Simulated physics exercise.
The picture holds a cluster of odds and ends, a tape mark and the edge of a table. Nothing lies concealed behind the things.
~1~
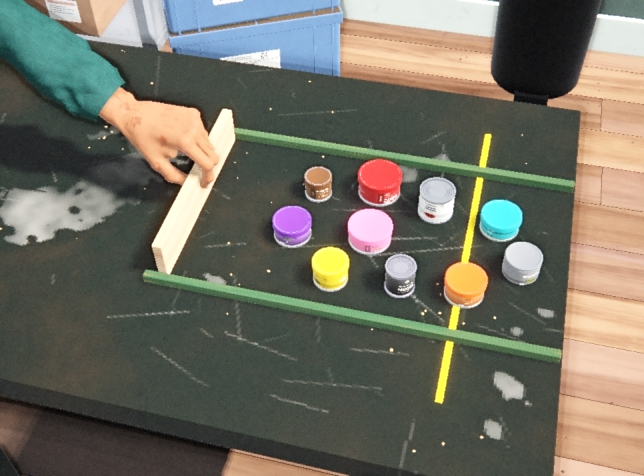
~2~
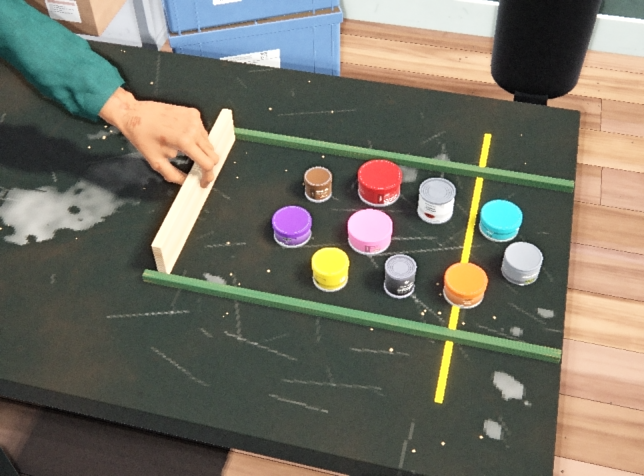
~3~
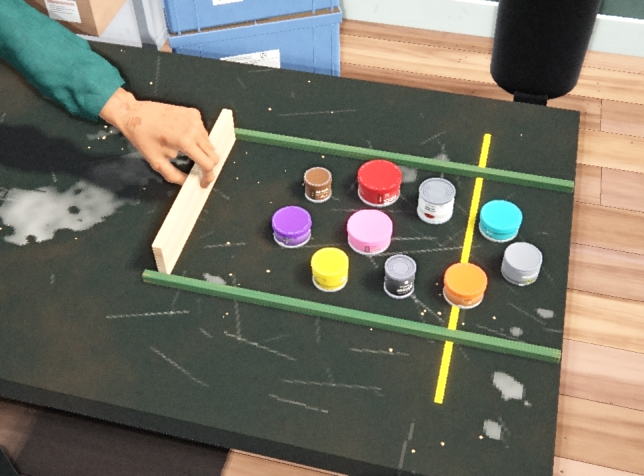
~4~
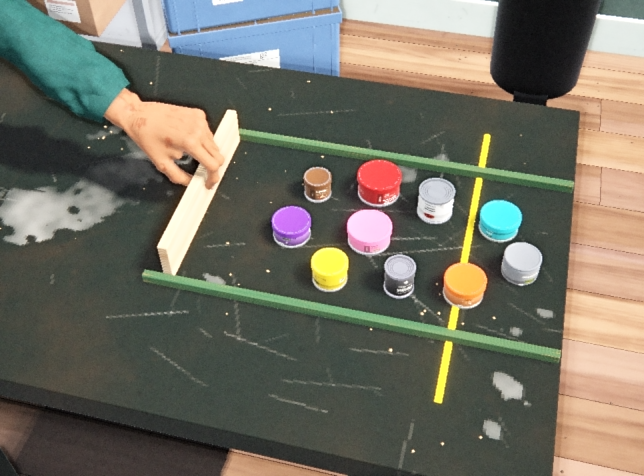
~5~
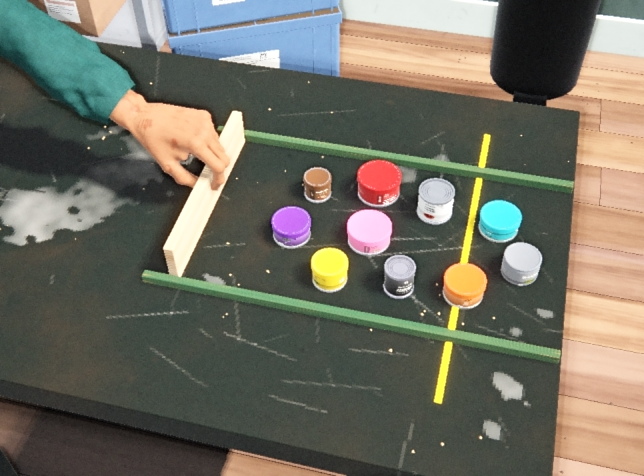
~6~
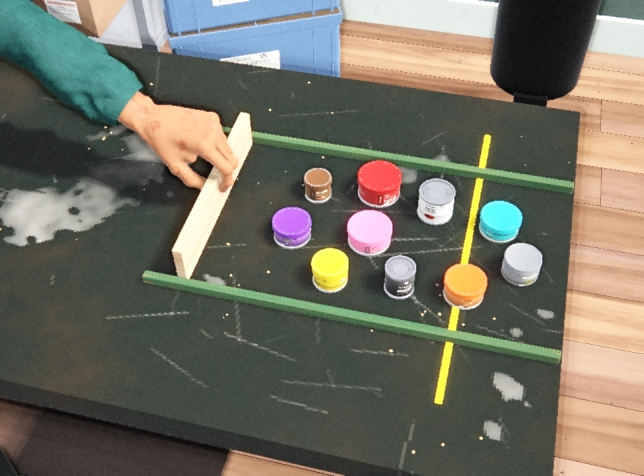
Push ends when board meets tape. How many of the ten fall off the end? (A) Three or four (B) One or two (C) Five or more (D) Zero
Zero.
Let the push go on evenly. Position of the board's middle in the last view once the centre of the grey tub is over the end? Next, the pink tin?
The grey tub puts it at (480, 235), the pink tin at (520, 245).
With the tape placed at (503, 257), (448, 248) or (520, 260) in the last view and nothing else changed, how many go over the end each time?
The counts come to 2, then 0, then 3.
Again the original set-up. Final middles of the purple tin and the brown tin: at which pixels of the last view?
(484, 262) and (487, 214).
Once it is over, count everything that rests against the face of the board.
Tally at the end: 4.
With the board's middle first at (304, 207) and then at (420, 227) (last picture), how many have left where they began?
That makes 2 at the first spot and 9 at the second.
Soon after, none off yet; grey tub at rest near (521, 265); turquoise tin at rest near (500, 222); orange tin at rest near (465, 287).
At rest, the number that fall off is zero.
